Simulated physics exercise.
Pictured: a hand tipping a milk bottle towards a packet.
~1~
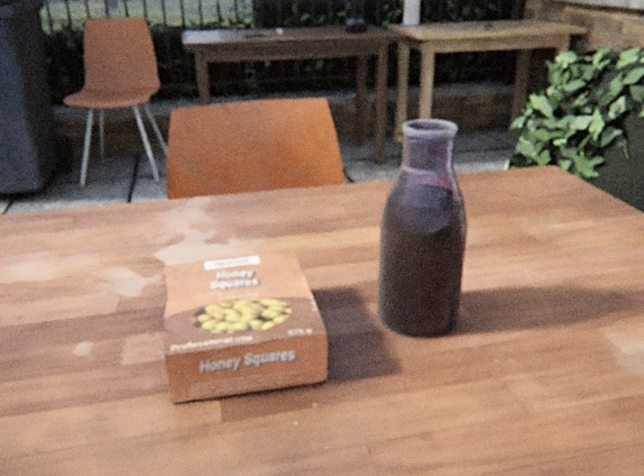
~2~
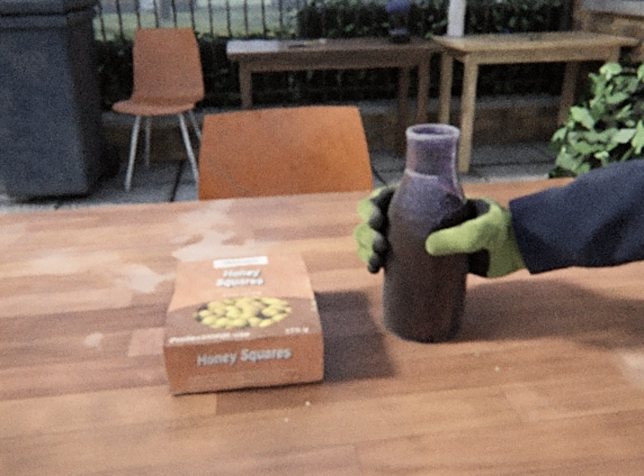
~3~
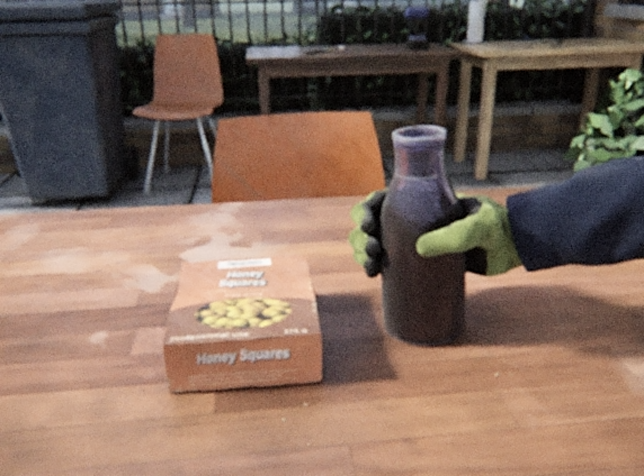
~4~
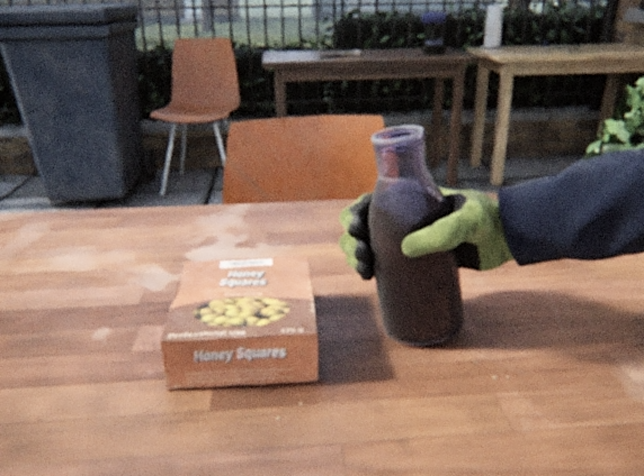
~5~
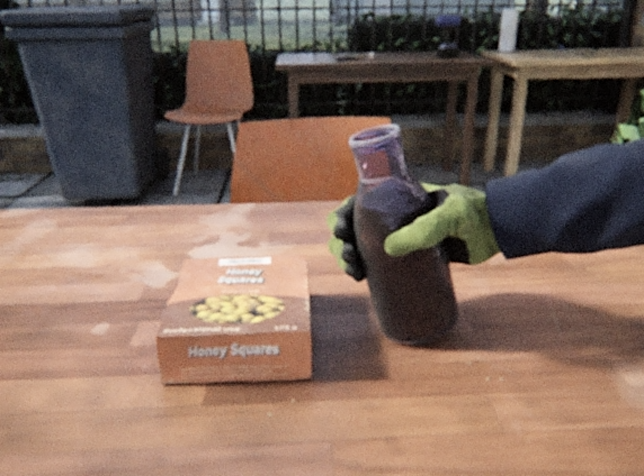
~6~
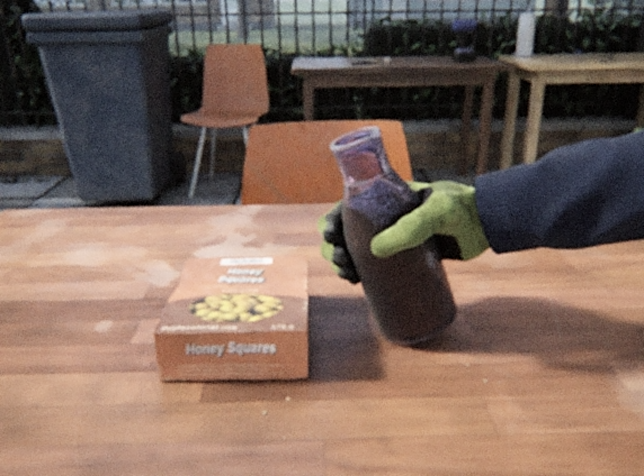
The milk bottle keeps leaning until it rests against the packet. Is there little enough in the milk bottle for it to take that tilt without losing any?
Yes, nothing comes out.
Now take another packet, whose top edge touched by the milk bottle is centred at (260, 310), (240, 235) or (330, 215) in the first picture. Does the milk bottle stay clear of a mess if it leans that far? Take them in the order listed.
Taking each in turn: Some escapes, nothing escapes, nothing escapes.
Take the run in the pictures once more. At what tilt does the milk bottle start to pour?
At 70 degrees or so.
Shortly, the milk bottle leans by about 35°; none is lost.
Then, the milk bottle leans by about 50°; none is lost.
At the finish, the milk bottle leans by about 55°, against the packet; none is lost.
